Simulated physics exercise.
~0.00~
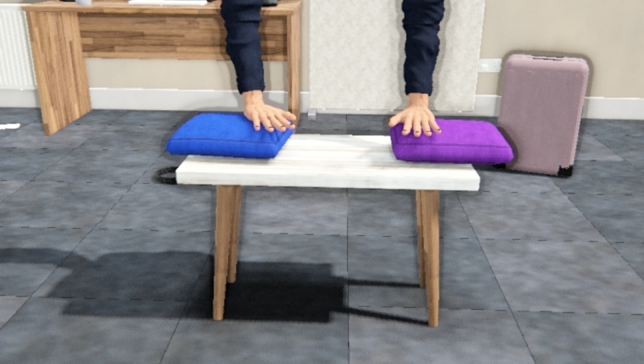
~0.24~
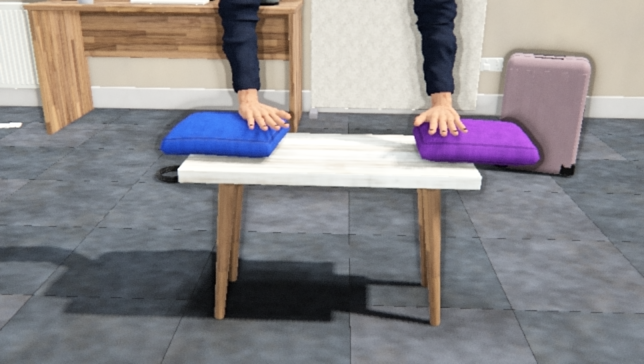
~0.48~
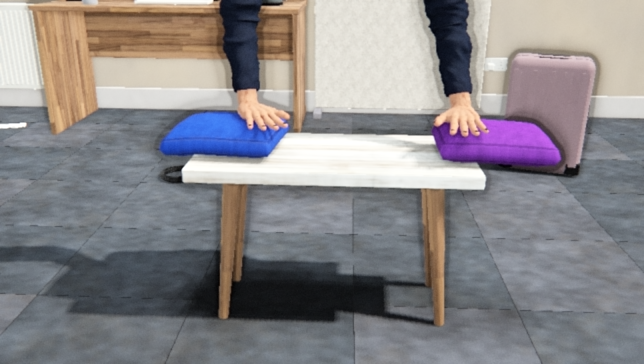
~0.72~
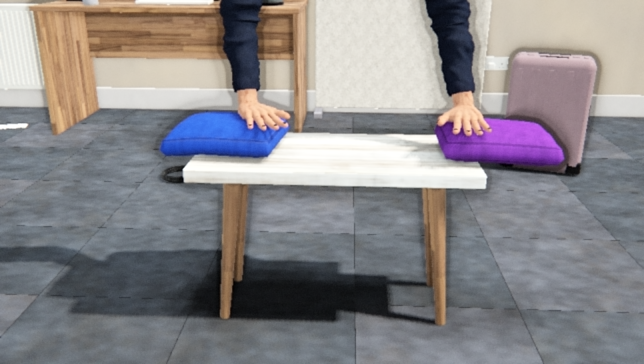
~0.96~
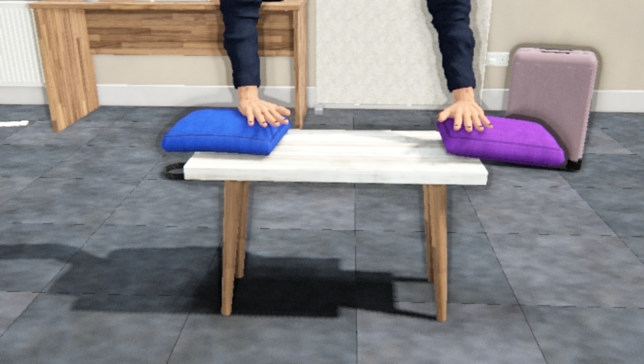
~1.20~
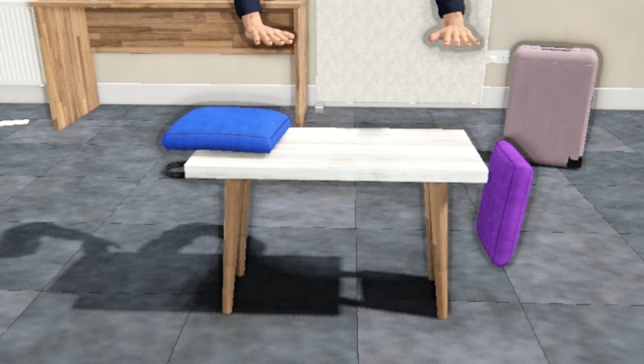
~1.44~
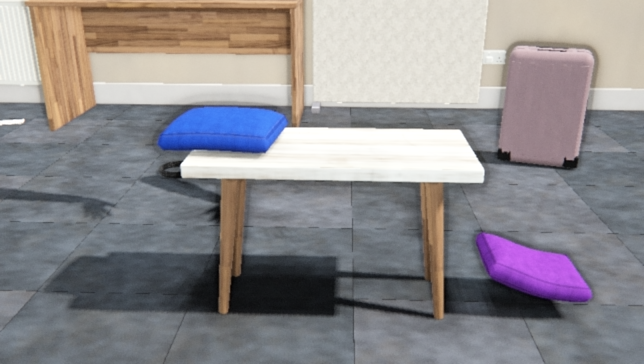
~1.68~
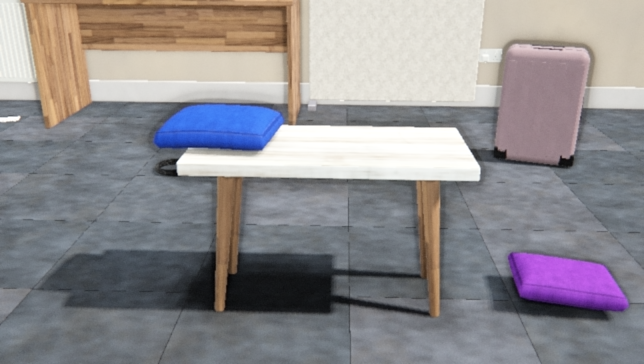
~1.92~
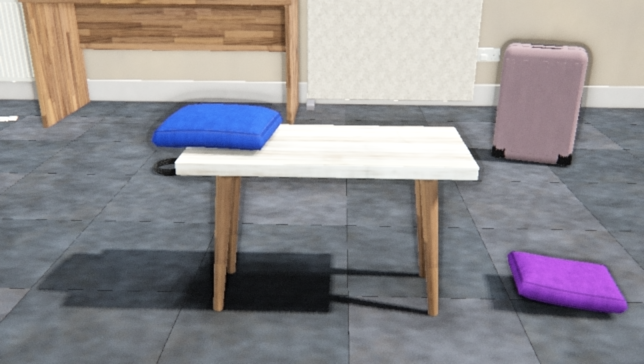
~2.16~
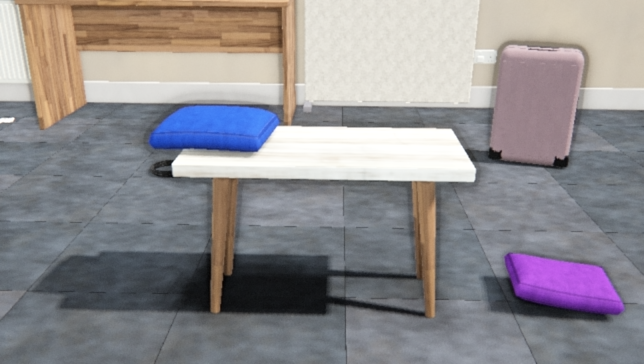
Two hands in dark sleeves press down on a blue soft bag at the left and a purple soft bag at the right of a white-topped wooden bench, seen from the front by a slightly swaying camera. A wooden desk and a pinkish suitcase stand behind on the grey tiled floor. The hands spread apart, sliding the purple bag well over the right edge while the blue one shifts slightly left. Both hands then lift away, and the purple bag tips and drops. It lands on the floor and settles flat to the right, while the blue bag stays on the bench.
